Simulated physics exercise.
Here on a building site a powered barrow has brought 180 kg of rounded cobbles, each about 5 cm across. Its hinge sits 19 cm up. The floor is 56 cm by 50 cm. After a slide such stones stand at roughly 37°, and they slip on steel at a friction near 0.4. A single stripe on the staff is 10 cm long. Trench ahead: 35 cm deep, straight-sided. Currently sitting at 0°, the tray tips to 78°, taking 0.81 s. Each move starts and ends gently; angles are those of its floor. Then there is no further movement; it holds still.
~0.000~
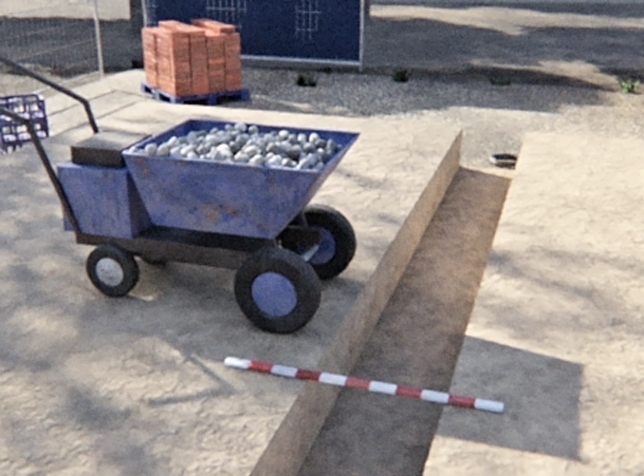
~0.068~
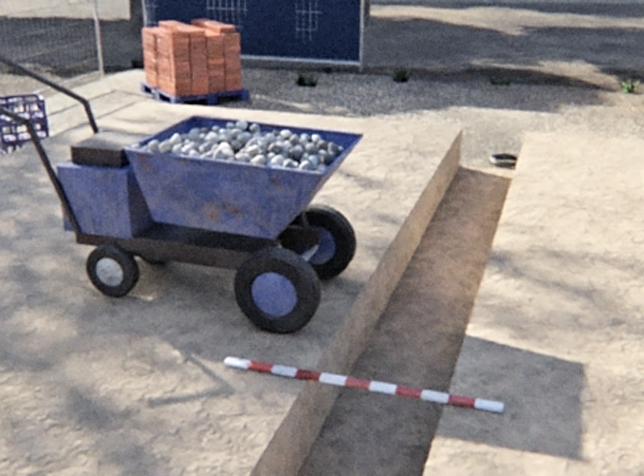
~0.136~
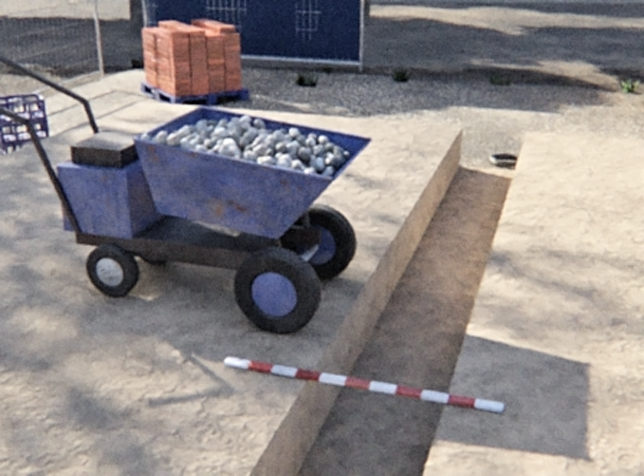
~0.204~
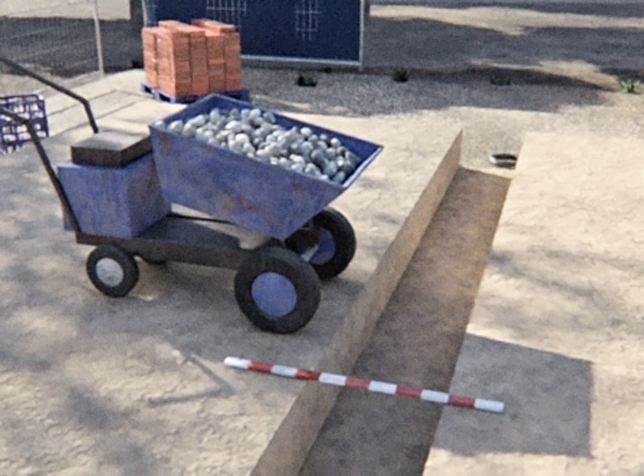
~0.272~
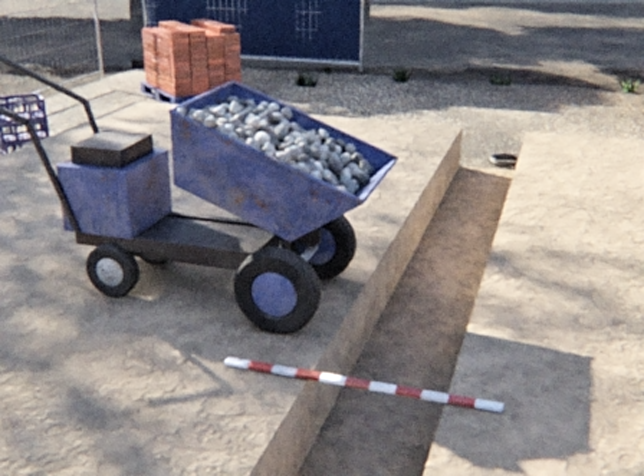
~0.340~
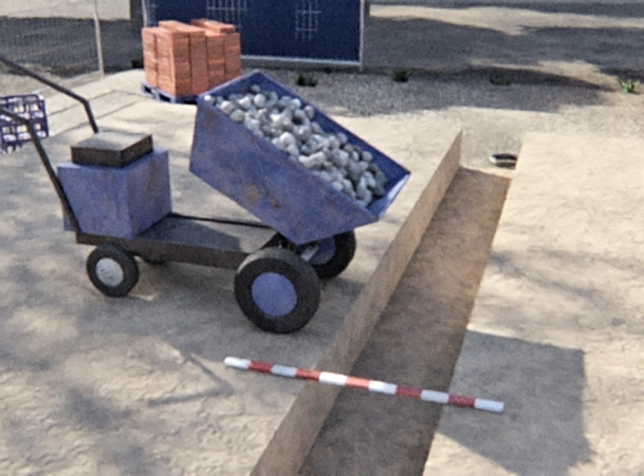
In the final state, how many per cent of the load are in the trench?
About 53 per cent are in the trench in the final state.
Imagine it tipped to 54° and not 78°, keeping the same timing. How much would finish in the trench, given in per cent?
Then about 25 per cent.
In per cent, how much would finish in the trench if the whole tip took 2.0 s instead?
Expected share: Around 70%.
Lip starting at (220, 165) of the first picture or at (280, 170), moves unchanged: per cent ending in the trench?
100 % and 90 %.
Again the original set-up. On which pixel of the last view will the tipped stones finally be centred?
Their centre sits close to (459, 360).
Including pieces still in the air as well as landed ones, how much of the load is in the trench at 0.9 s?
By that moment, roughly 20 per cent of the load.
After 0.6 s the floor is at 66°; 100 % in the tray; the foremost stones are at (430, 262).
After 0.9 s the floor is at 78°; 52 % in the tray, 21 % in the trench, 27 % past the trench; the foremost stones are at (552, 342).
After 1.3 s the floor is at 78°; 14 % in the tray, 39 % in the trench, 47 % past the trench; the foremost stones are past the picture's edge.
After 3.2 s the floor is at 78°; 0 % in the tray, 53 % in the trench, 47 % past the trench; the foremost stones are past the picture's edge.
